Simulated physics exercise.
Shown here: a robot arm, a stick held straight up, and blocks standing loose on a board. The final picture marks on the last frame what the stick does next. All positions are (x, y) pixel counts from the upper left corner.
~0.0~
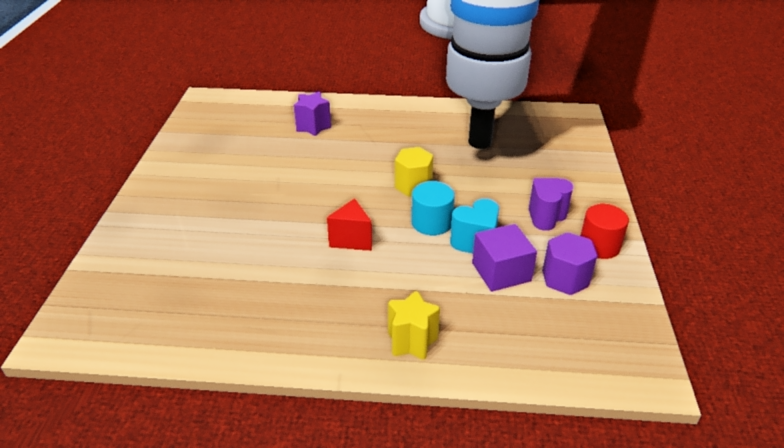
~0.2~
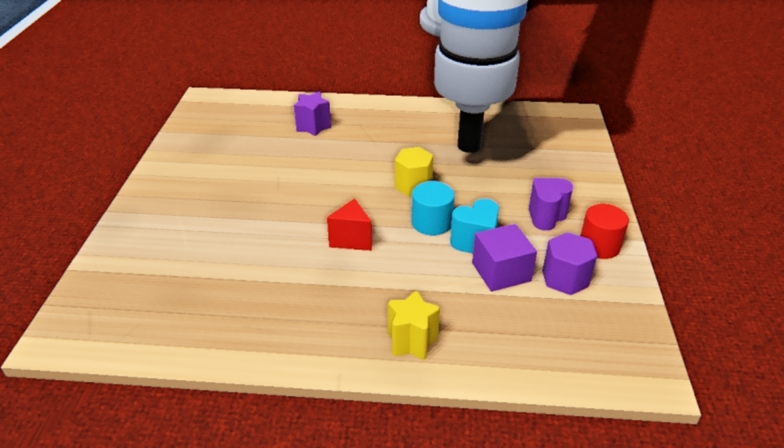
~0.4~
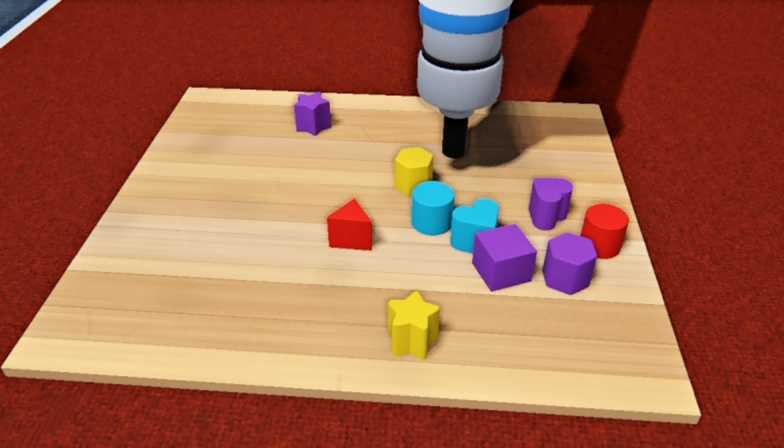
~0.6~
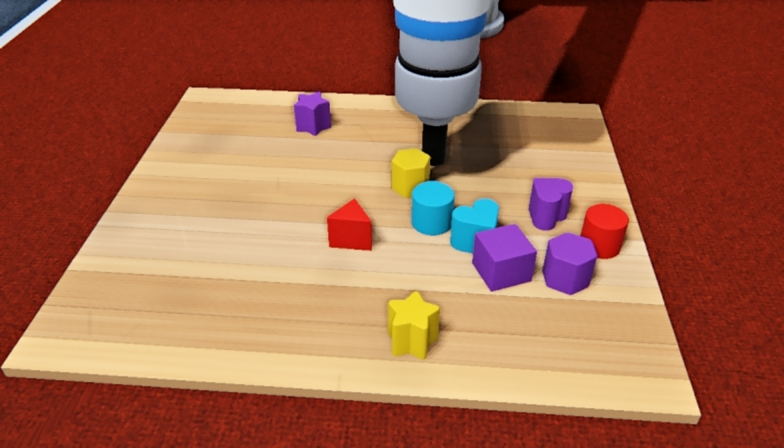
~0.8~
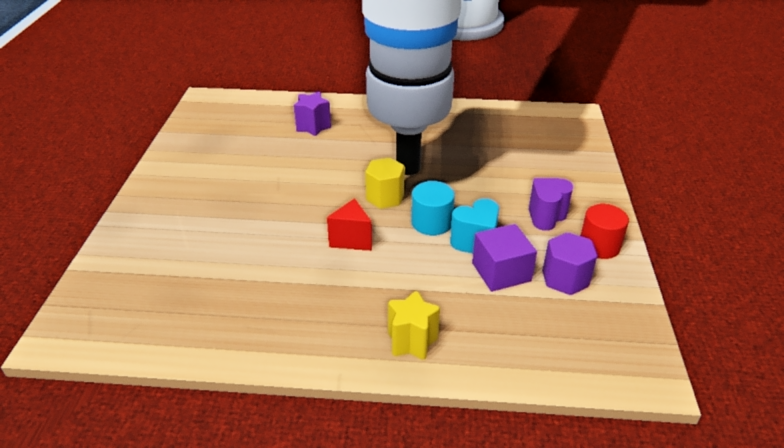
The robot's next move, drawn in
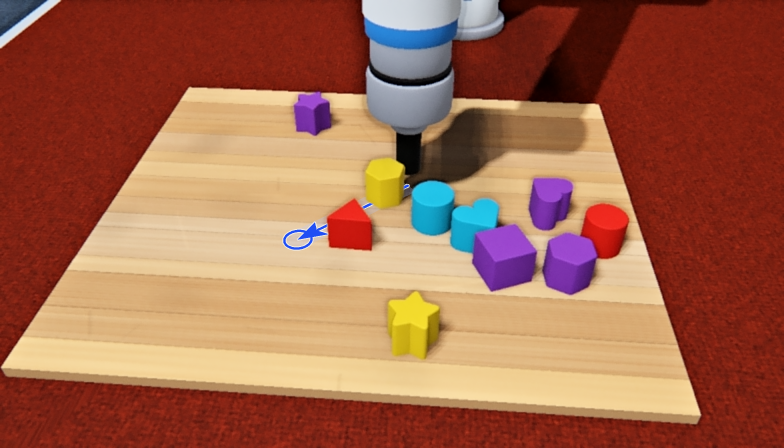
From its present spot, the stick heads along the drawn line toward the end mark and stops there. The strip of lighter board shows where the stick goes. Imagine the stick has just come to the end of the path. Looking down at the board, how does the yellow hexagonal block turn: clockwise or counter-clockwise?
It twists clockwise.
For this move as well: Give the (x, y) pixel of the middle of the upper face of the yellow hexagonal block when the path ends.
I predict (261, 217).
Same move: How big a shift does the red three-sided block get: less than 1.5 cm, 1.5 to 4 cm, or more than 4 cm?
Movement: Under 1.5 cm.
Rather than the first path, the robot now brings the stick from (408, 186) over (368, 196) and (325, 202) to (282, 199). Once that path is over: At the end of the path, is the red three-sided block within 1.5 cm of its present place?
Yes.
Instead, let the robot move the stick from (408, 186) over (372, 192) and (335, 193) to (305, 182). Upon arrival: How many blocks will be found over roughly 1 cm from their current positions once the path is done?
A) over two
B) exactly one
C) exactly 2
Answer: B.
Path on the board, straight from (408, 186) to (298, 240).
The first path, step by step. One third of the way, stick (373, 186); yellow hexagonal block (346, 184).
Two thirds of the way, stick (336, 203); yellow hexagonal block (306, 201), turned 15° clockwise.
At the end, stick (296, 222); red three-sided block in place; yellow hexagonal block (261, 217), turned 30° clockwise.
